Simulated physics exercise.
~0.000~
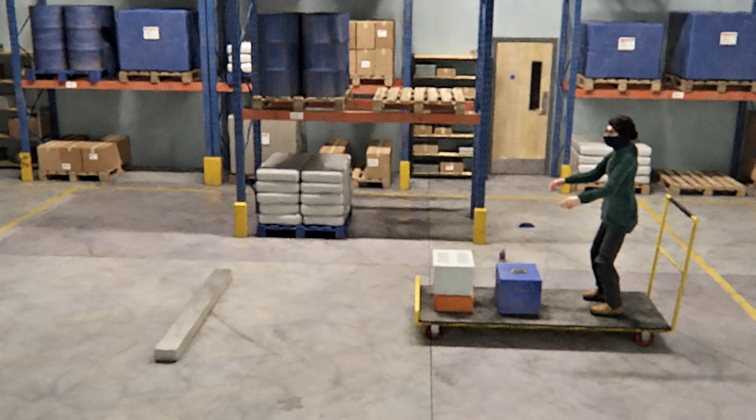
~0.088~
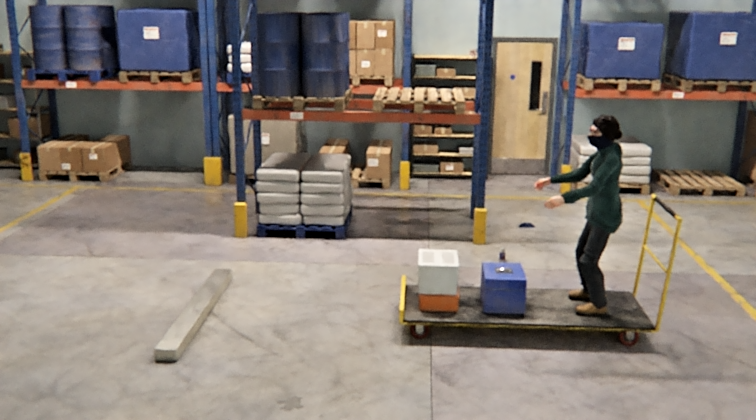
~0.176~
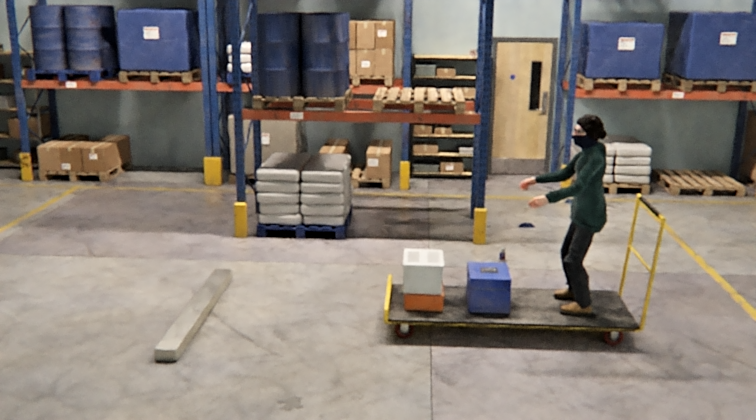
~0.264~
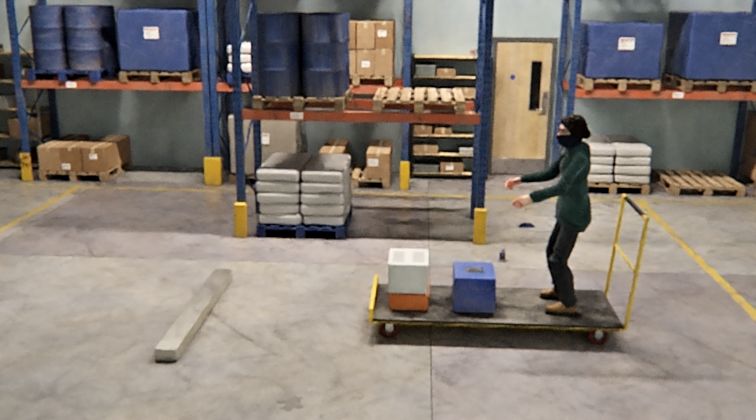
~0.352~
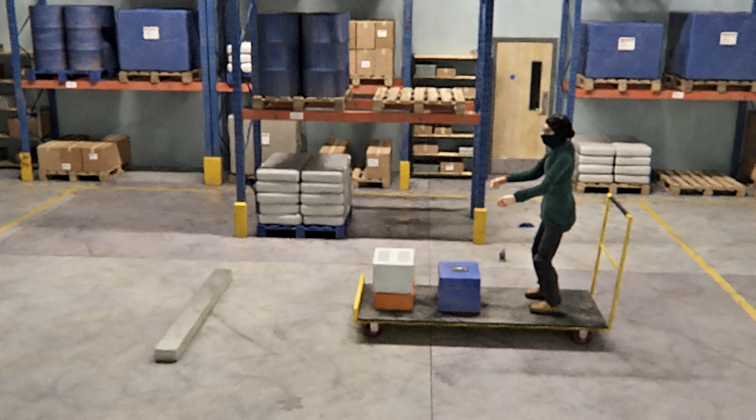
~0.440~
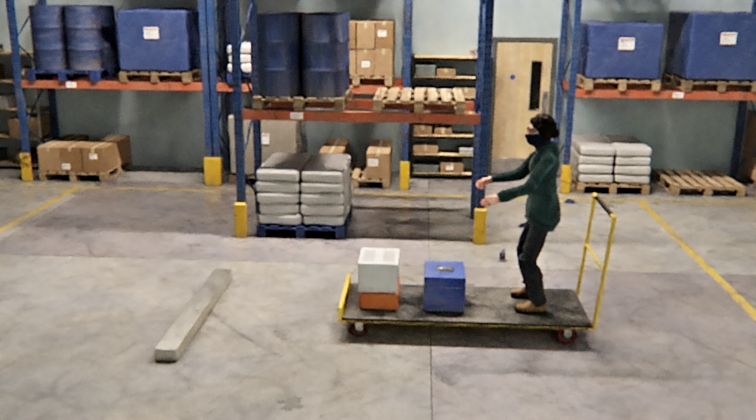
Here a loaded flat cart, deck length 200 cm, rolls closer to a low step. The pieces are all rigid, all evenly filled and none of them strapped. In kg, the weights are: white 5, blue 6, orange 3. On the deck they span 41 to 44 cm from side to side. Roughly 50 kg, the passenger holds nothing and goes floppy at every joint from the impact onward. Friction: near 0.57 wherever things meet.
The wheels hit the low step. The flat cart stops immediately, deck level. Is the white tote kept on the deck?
Yes, it is kept on the deck.
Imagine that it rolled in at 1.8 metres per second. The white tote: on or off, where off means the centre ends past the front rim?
White: Lost.
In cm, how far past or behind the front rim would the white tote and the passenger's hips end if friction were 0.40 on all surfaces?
With that grip, white stops 50 cm past and the hips 120 cm behind the front rim.
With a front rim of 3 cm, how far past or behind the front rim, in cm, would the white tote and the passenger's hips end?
White 10 behind, hips 130 behind.
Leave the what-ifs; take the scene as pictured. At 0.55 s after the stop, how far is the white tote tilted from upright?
It leans roughly 0° away from upright.
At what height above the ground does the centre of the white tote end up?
Close to 45 cm above the ground.
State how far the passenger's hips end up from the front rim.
The hips end up about 130 cm behind the front rim.
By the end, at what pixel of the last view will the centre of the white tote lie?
Resting point approx. (207, 265).
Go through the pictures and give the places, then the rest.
The first picture shows white tote (452, 272), orange tote (453, 295), rim corner (417, 320); 189 cm still to roll.
The second picture shows white tote (438, 272), orange tote (438, 294), rim corner (401, 320); 177 cm still to roll.
The third picture shows white tote (423, 272), orange tote (424, 294), rim corner (386, 319); 164 cm still to roll.
The fourth picture shows white tote (408, 271), orange tote (409, 293), rim corner (371, 319); 152 cm still to roll.
The fifth picture shows white tote (394, 271), orange tote (395, 293), rim corner (355, 318); 140 cm still to roll.
The sixth picture shows white tote (379, 270), orange tote (380, 293), rim corner (340, 318); 127 cm still to roll. Speed about 1.4 m/s.
The wheels strike at 1.35 s.
After 1.90 s the white tote is 10 cm behind the rim, tilted 0°, near (207, 265) in the last picture's view.
After 2.35 s the white tote is 10 cm behind the rim, tilted 0°, near (207, 265) in the last picture's view.
At rest, 2.9 s, nothing is past the rim; behind it, white tote, blue toolbox, orange tote and the passenger's hips.
